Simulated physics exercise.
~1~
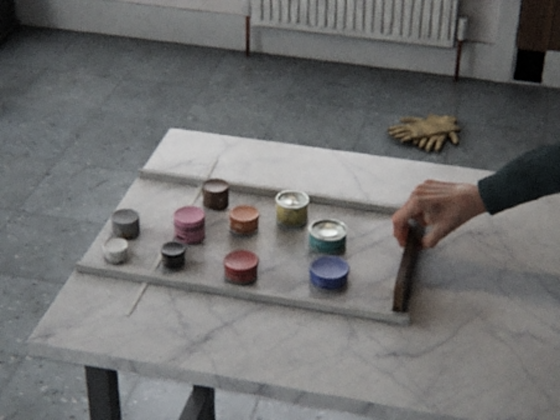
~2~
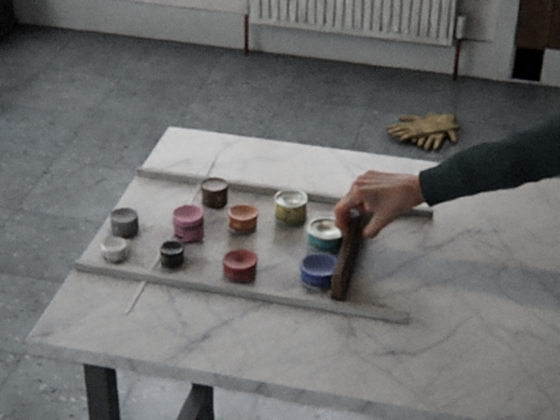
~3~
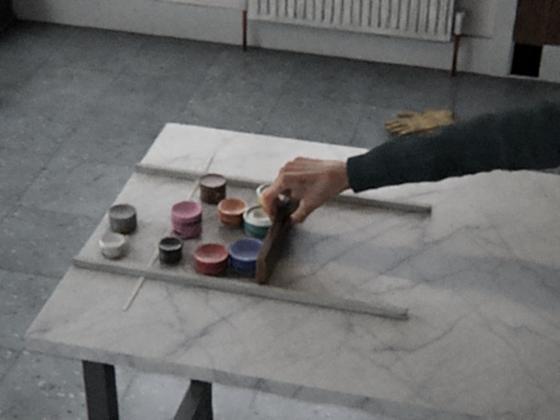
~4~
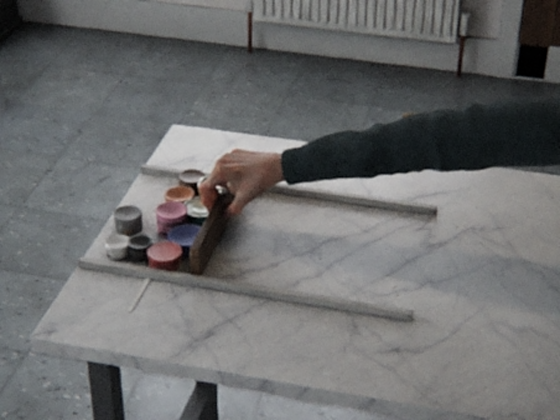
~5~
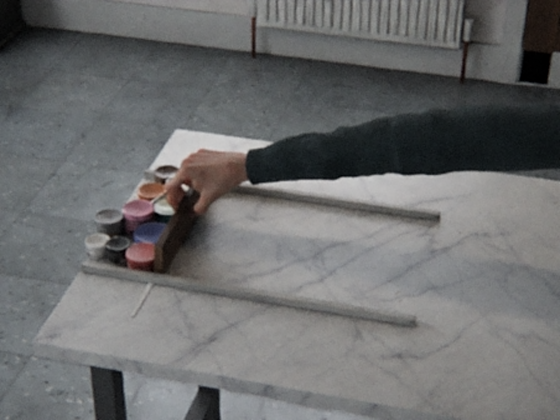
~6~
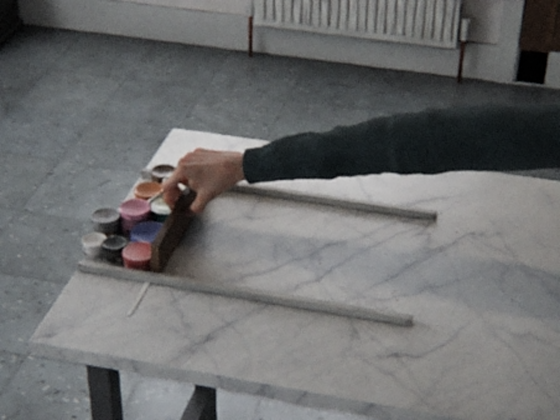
A hand slides a dark board left, bunching the colourful pots together on the tabletop.
